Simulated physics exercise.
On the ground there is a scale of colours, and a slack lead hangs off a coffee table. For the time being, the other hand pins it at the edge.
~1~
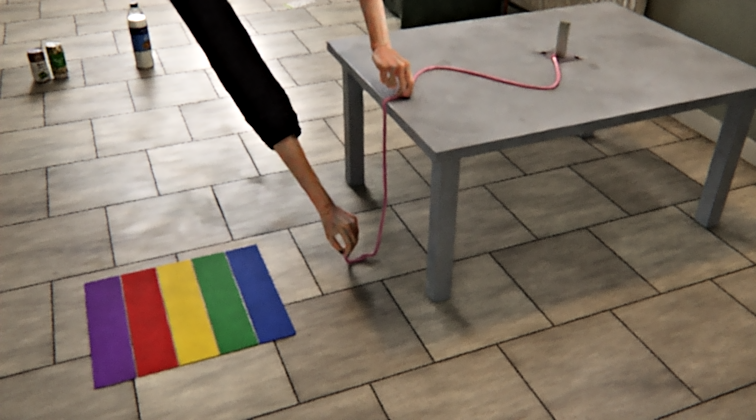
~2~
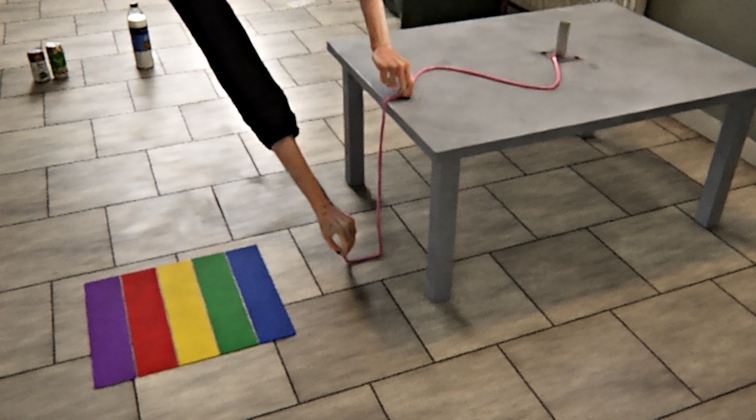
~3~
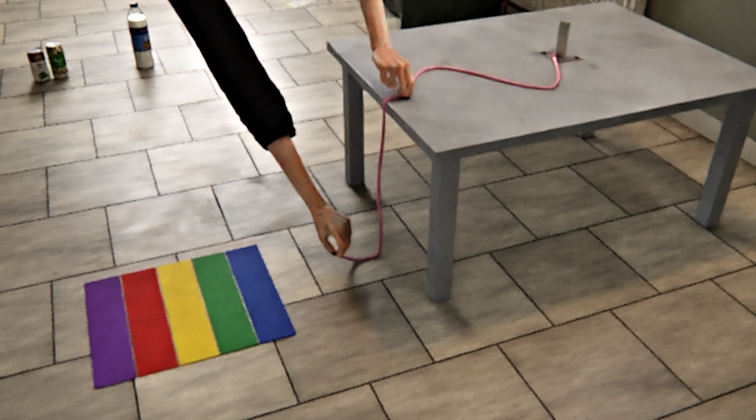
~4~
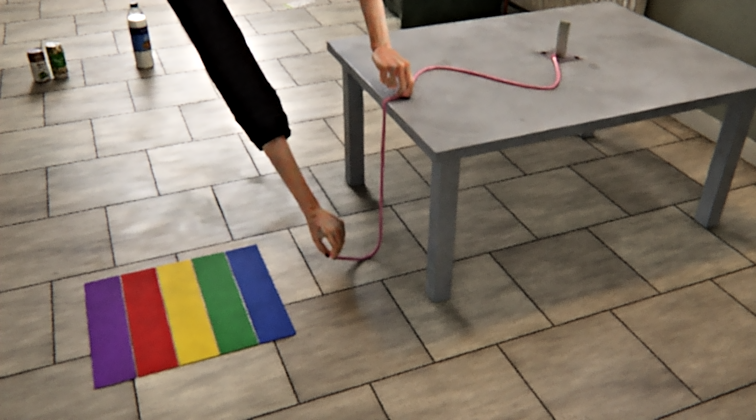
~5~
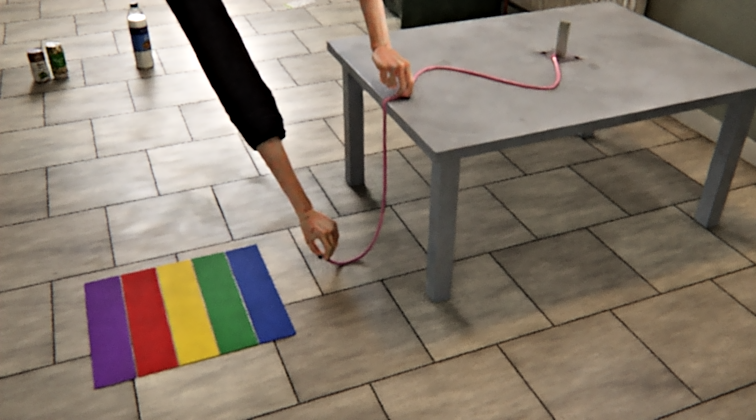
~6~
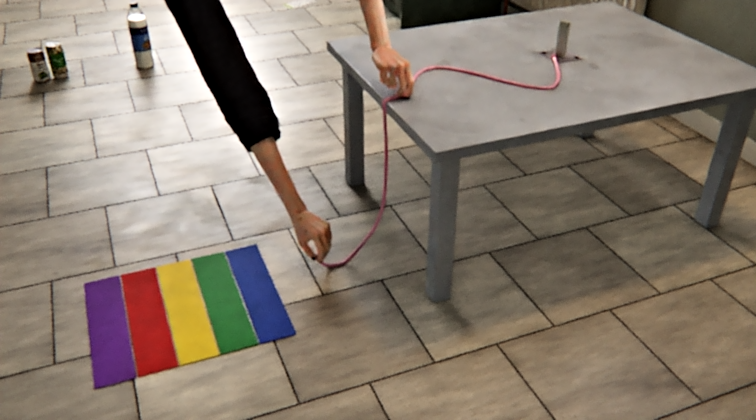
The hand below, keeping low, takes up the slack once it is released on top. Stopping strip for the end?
Purple.
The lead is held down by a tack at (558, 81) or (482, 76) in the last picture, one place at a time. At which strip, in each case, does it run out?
It would be red, then yellow.
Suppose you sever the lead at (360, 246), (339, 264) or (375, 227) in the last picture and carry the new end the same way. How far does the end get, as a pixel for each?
I'd put it around (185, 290) for the first cut, (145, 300) for the second and (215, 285) for the third.
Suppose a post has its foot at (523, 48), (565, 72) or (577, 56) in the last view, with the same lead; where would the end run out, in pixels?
In order, it comes out close to (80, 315), (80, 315) and (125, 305).
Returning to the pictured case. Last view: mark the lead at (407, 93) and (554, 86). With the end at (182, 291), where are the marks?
One heads to (365, 154) and the other heads to (520, 79).
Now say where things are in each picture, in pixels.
The first picture shows end (345, 252); blue (271, 320); green (233, 330); yellow (195, 340); red (154, 351); purple (113, 362).
The second picture shows end (342, 253); lead through (559, 72) (515, 84) (437, 68) (402, 96) (380, 165) (379, 231).
The third picture shows end (338, 254).
The fourth picture shows end (331, 256); lead through (559, 72) (515, 84) (437, 68) (402, 96) (382, 165) (381, 231).
The fifth picture shows end (325, 257).
The sixth picture shows end (318, 259); lead through (559, 72) (515, 84) (437, 68) (402, 96) (386, 164) (372, 231).
A little later, end near (182, 291); over yellow.
Next, end near (134, 303); over red.
When it is tight, end near (104, 310); over purple. It gets as far as the purple strip.
